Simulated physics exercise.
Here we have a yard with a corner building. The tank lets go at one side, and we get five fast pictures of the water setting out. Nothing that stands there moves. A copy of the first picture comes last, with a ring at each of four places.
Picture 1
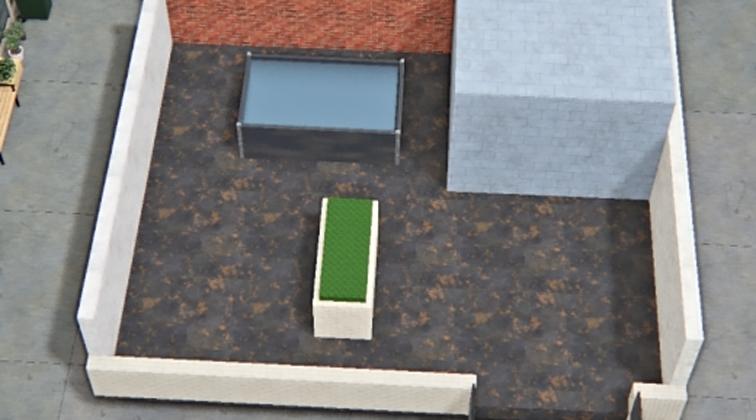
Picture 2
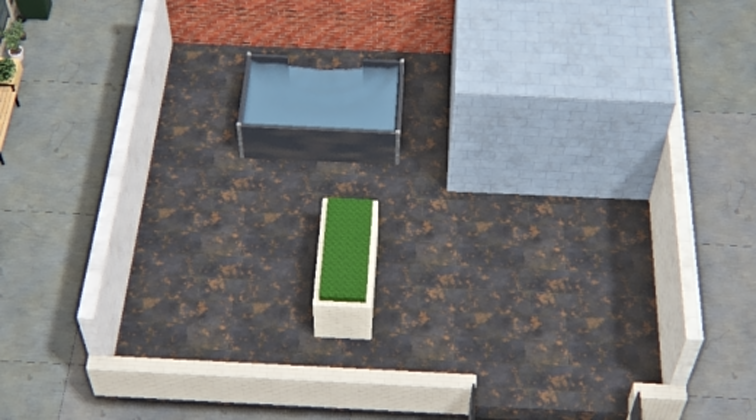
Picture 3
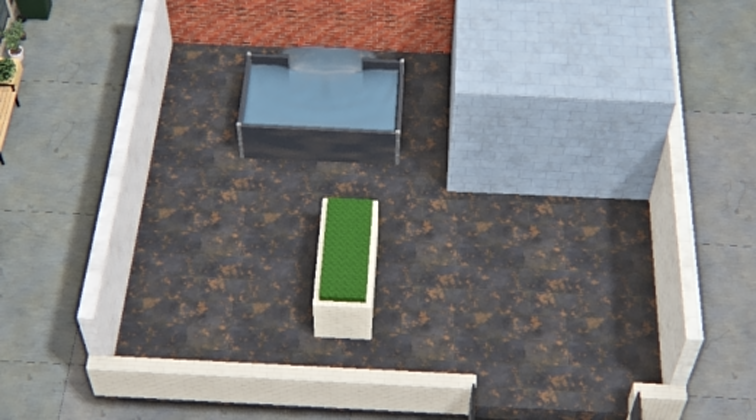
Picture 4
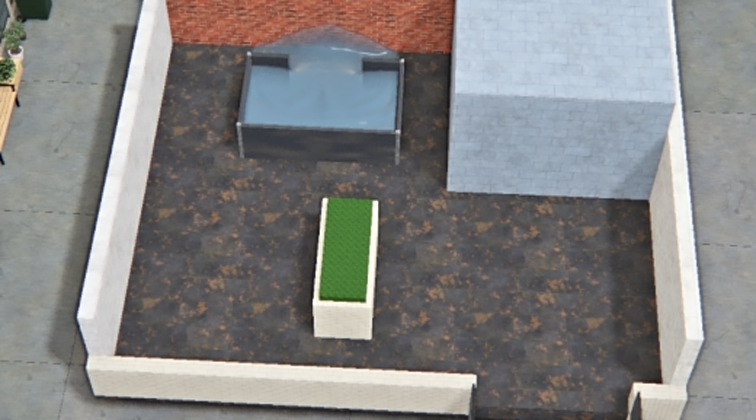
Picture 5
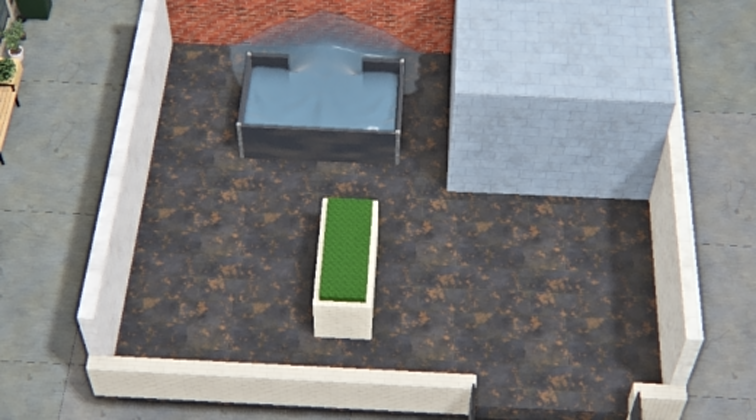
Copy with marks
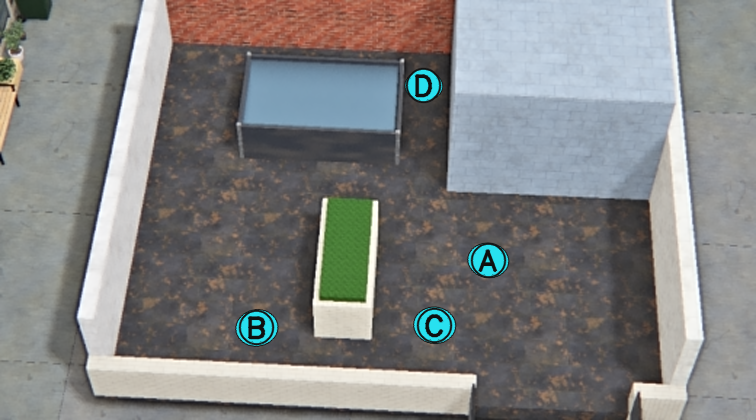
We see a walled yard with a grey corner building, a grass-topped planter and a full dark tank; the tank's back side opens in the middle, and water pours out behind it, spreading sideways along the brick wall.
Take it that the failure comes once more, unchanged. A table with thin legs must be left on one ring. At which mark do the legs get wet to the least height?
Best: A.
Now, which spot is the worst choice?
It is D.
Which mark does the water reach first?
Spot D.
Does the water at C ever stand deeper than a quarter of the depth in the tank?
No, less.
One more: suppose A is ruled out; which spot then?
C it is.
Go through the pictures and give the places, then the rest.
In the first picture, tank full, its middle at (322, 96); open gate at (554, 384).
In the second picture, water covers 1 % of the ground, its front hidden from here.
In the third picture, 4 % of the ground under water, visible out to (292, 50).
In the fourth picture, 6 % of the ground under water, visible out to (260, 46).
In the fifth picture, 7 % of the ground under water, visible out to (234, 44).
In cyan, A at (488, 260); B at (256, 327); C at (434, 325); D at (423, 85).
With A, the water peaks at about 6 % of the depth that stood in the tank.
With B, the water peaks at about 18 % of the depth that stood in the tank.
With C, the water peaks at about 10 % of the depth that stood in the tank.
With D, the water peaks at about 41 % of the depth that stood in the tank.
